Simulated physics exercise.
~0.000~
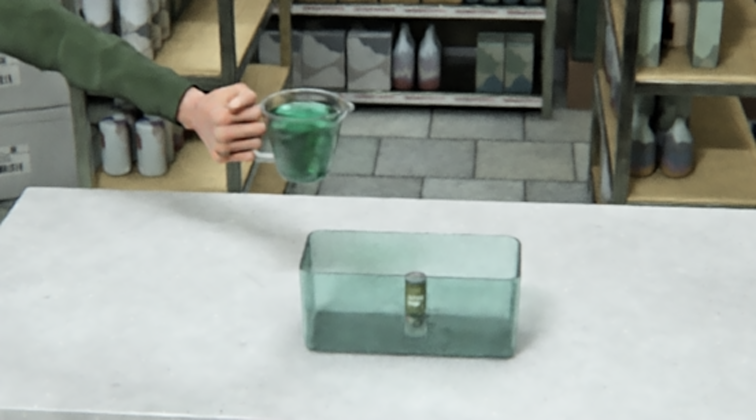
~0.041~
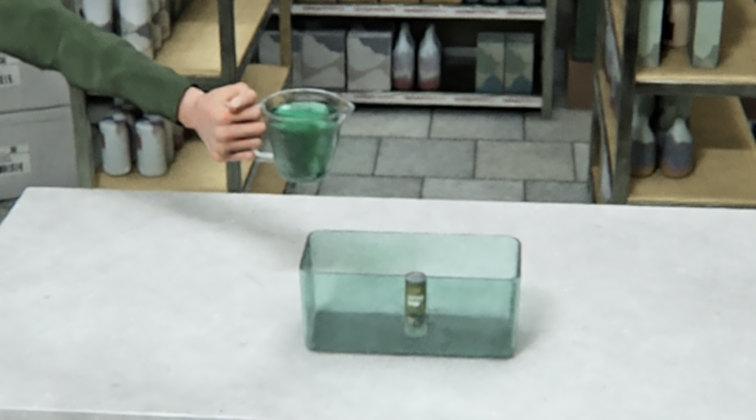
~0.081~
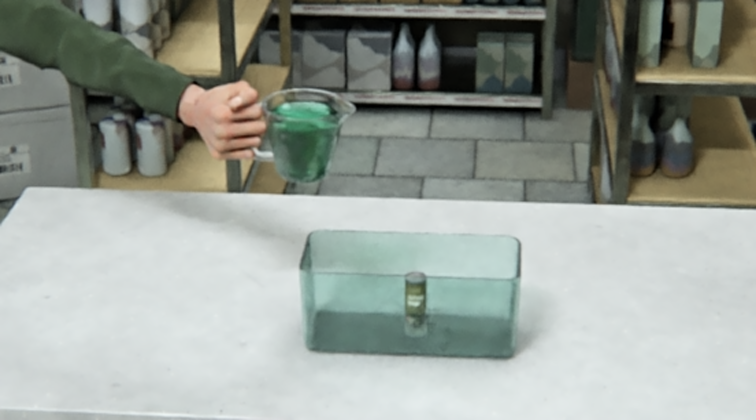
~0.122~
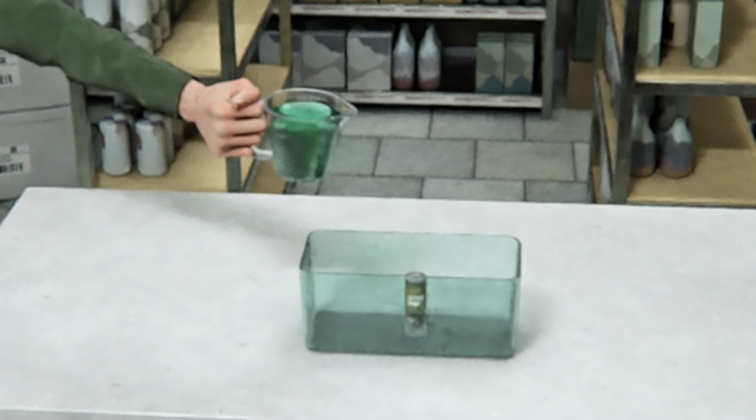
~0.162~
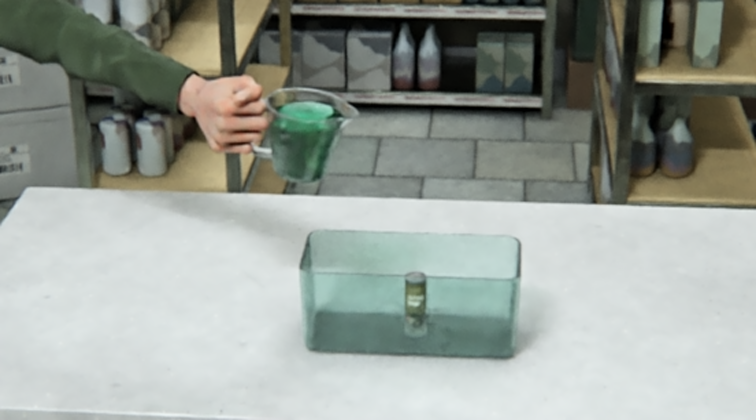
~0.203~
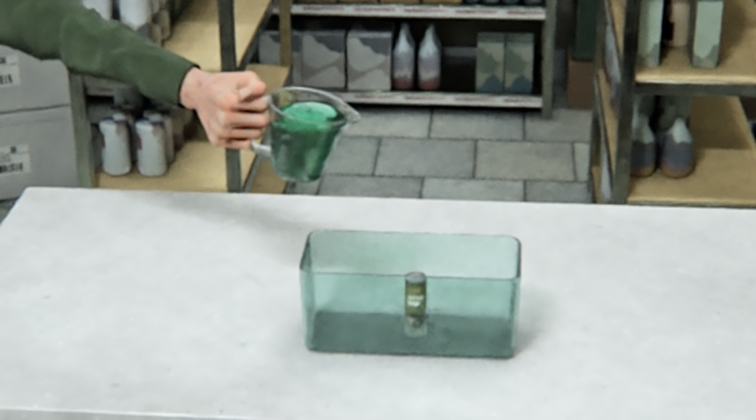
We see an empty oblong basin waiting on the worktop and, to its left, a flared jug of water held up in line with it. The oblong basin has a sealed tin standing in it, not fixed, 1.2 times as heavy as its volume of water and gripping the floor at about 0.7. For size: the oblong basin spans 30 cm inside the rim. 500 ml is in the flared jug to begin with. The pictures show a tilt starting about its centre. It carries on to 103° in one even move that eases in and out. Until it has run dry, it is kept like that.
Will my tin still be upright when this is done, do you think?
It comes down.
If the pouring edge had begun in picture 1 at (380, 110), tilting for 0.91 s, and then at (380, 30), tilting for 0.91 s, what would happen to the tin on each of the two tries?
In the first try it remains standing; in the second it remains standing.
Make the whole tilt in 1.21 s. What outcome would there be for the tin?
Holds steady.
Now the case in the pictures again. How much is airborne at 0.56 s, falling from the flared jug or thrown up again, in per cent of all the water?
Roughly 28 %.
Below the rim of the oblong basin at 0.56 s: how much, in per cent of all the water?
About 7%.
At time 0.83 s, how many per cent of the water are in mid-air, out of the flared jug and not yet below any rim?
About 20 per cent.
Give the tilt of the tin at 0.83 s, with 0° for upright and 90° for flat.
Looks like some 0 degrees from vertical upright.
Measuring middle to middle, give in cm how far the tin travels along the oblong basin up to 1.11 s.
Reading: Roughly 4 cm.
After 0.56 s the tilt is 71° and 64 per cent is still to pour; the tin stands where it began.
After 0.83 s the tilt is 101° and 11 per cent is still to pour; the tin stands where it began.
After 1.11 s the tilt is 103° and 0 per cent is still to pour; the tin leans 28°.
After 1.41 s the tilt is 103° and 0 per cent is still to pour; the tin lies on its side.
In the end the tin lies on its side.
